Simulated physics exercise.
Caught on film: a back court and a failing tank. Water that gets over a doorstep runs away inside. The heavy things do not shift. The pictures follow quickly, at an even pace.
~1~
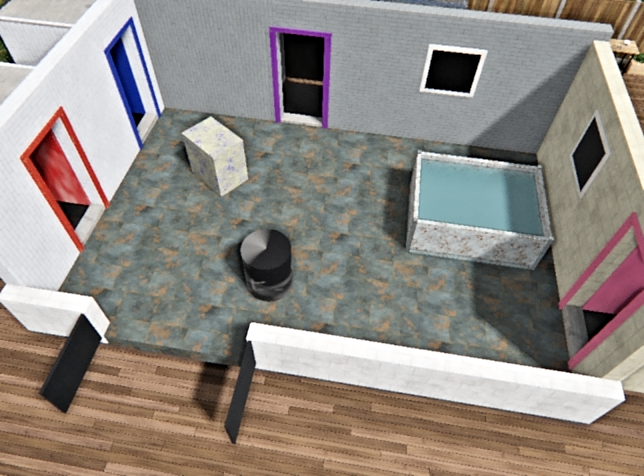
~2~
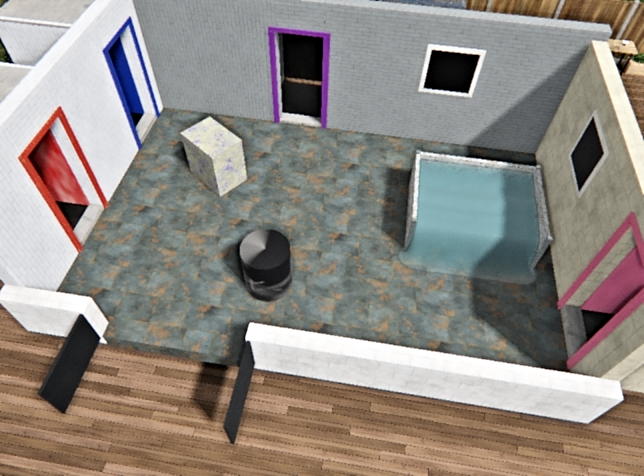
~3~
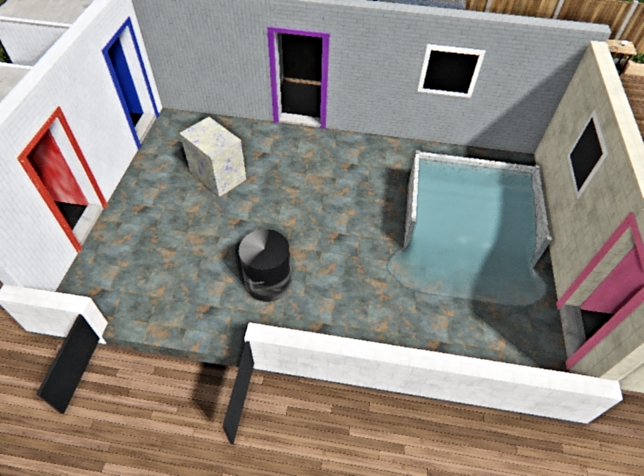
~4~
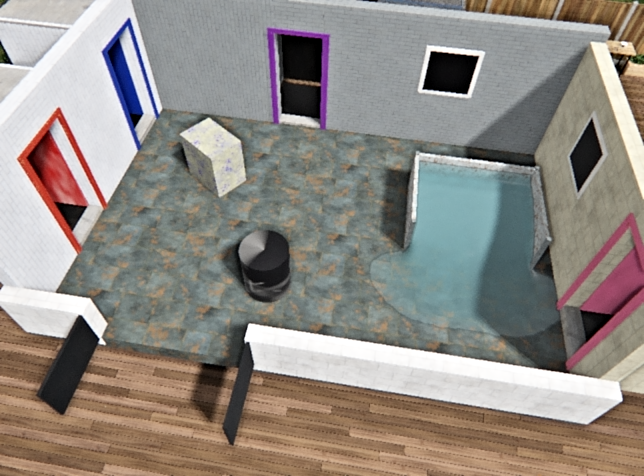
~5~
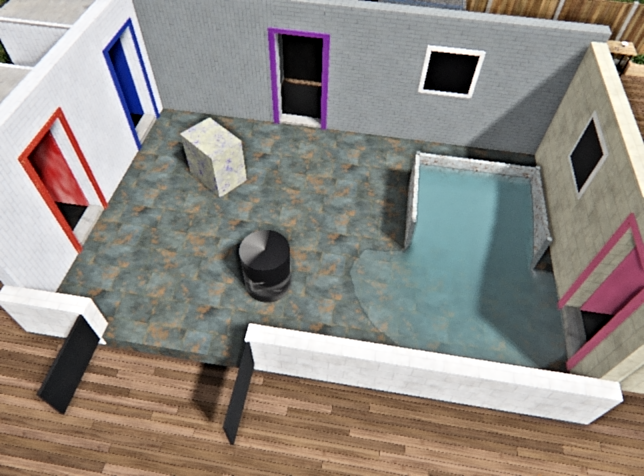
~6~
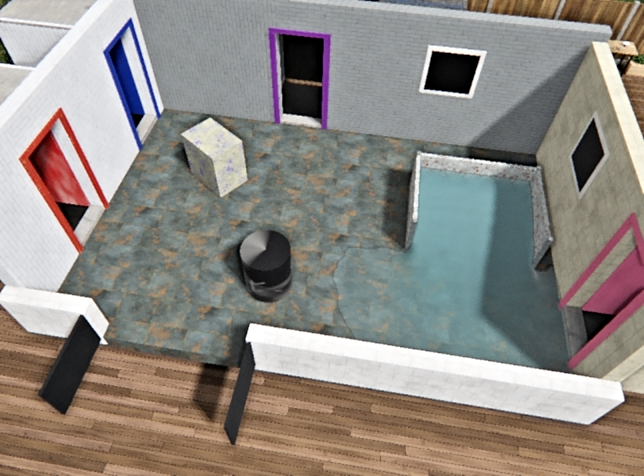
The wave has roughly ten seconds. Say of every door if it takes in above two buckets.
In the end: The pink door lets in a lot; the blue door admits no more than that; the purple door admits no more than that; the red door admits no more than that.
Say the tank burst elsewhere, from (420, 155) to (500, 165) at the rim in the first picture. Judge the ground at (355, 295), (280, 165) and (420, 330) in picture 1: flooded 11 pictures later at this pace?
In turn: Clear, flooded, not flooded.
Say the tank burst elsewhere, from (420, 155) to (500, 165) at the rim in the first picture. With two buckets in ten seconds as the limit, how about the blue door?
Then: The blue one is over.
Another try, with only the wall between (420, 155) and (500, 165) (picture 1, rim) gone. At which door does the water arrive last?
It is the red one.
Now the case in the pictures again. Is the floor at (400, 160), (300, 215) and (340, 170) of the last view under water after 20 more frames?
In turn: Free of water, covered, no water.
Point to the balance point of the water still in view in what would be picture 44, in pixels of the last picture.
Close to (355, 243).
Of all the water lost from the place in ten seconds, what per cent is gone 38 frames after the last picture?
Roughly 75 per cent.
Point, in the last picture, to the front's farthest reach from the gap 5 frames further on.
I would point to (273, 349).
A moment on, water covers 20 % of the floor; the pink door wet at the sill, nothing in, the blue door not reached, the purple door not reached, the red door not reached.
Next, water covers 25 % of the floor; the pink door over two buckets in, the blue door not reached, the purple door not reached, the red door not reached.
Then, water covers 50 % of the floor; the pink door over two buckets in, the blue door not reached, the purple door not reached, the red door wet at the sill, nothing in.
Later, water covers 90 % of the floor; the pink door over two buckets in, the blue door wet at the sill, nothing in, the purple door under two buckets in, the red door under two buckets in.
In the end, water covers 95 % of the floor; the pink door over two buckets in, the blue door wet at the sill, nothing in, the purple door under two buckets in, the red door under two buckets in.
